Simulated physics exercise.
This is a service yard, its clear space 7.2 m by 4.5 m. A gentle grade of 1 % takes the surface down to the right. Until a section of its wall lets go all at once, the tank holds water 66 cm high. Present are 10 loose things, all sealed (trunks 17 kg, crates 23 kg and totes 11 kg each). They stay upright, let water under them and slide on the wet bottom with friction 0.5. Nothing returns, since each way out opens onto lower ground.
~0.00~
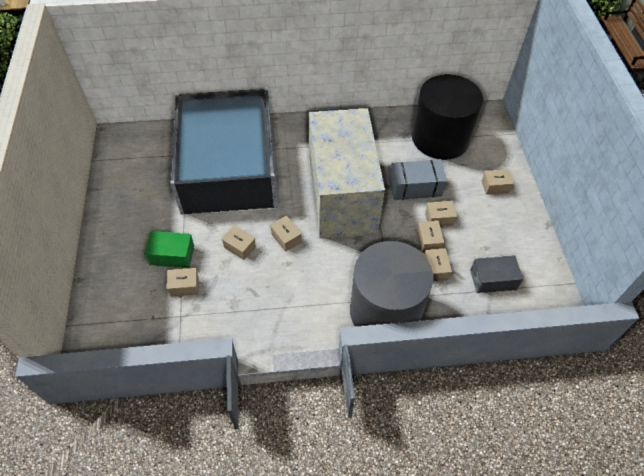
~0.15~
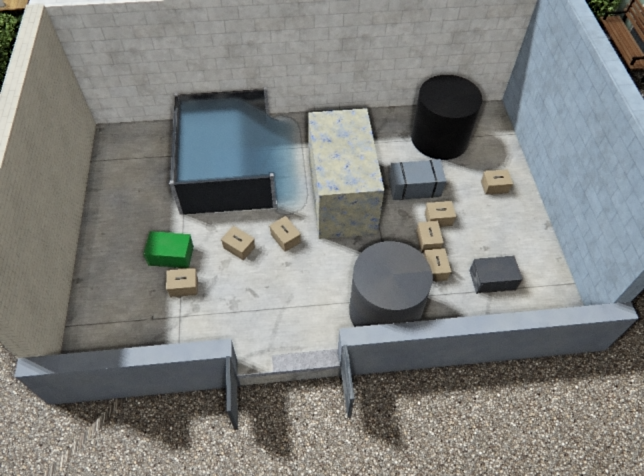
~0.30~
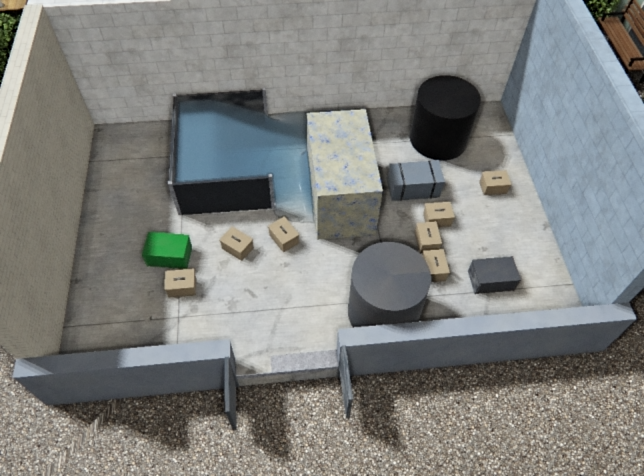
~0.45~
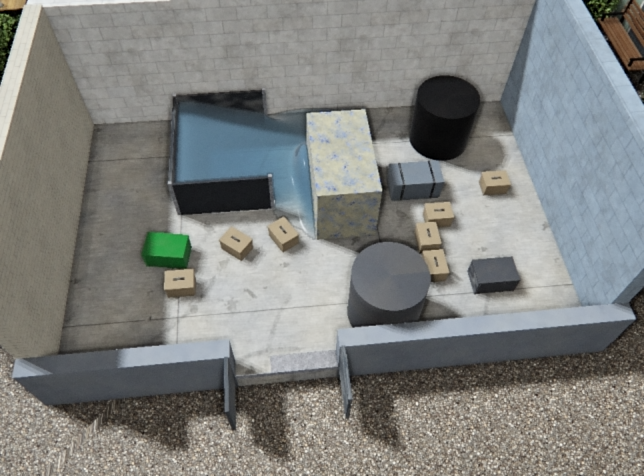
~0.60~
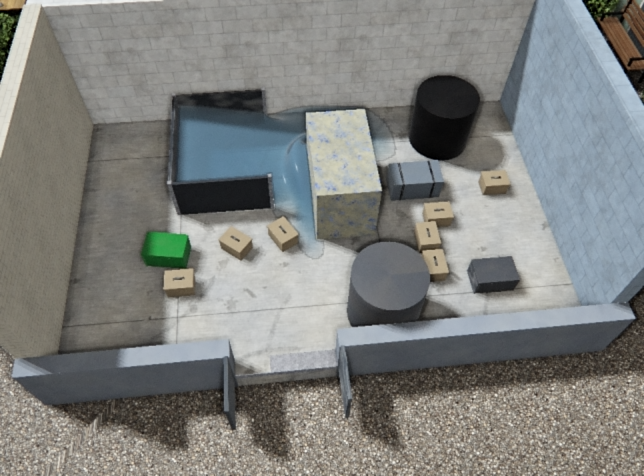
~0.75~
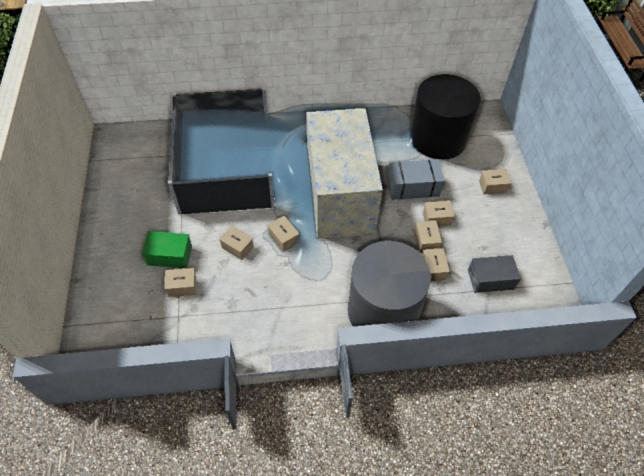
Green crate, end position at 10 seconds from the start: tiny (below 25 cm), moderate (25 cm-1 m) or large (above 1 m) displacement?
Tiny.
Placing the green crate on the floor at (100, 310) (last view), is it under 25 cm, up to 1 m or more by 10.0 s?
As it turns out, it barely budges.
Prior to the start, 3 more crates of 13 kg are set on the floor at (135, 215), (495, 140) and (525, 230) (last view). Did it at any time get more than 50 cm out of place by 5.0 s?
Going through them in the order asked, they come out shy of the mark, clear of the mark and clear of the mark.
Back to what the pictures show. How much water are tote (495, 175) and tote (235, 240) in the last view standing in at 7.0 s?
11 and 1 cm.
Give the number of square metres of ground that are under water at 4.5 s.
My estimate is roughly 25 m2.
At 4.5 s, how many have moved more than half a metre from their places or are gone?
Count: 4.
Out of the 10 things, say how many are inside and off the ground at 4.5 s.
My tally comes to 2.
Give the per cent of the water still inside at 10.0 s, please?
Remaining: Approx. 80 per cent.
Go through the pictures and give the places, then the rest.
The first picture shows the green crate at (168, 244) rests on the ground; 2.5 m2 under water; 0 of 10 have shifted.
The second picture shows the green crate at (167, 244), on the bottom; water covers 3.5 m2; 0 of 10 have shifted.
The third picture shows the green crate at (165, 245), on the bottom; 4.4 m2 under water; 0 of 10 have shifted.
The fourth picture shows the green crate at (165, 245), on the bottom; 5.1 m2 under water; 0 of 10 have shifted.
The fifth picture shows the green crate at (165, 244) rests on the ground; water covers 5.9 m2; 0 of 10 have shifted.
The sixth picture shows the green crate at (165, 244), on the bottom; water covers 6.7 m2; 0 of 10 have shifted.
After 2.0 s the green crate is near (165, 244), 0.0 m from its start, aground; 0 of 10 are out; 0 afloat.
After 4.5 s the green crate is near (165, 244), 0.0 m from its start, aground; 0 of 10 are out; 2 afloat.
After 7.0 s the green crate is near (165, 244), 0.0 m from its start, aground; 0 of 10 are out; 6 afloat.
After 10.0 s the green crate is near (165, 244), 0.0 m from its start, aground; 0 of 10 are out; 2 afloat.
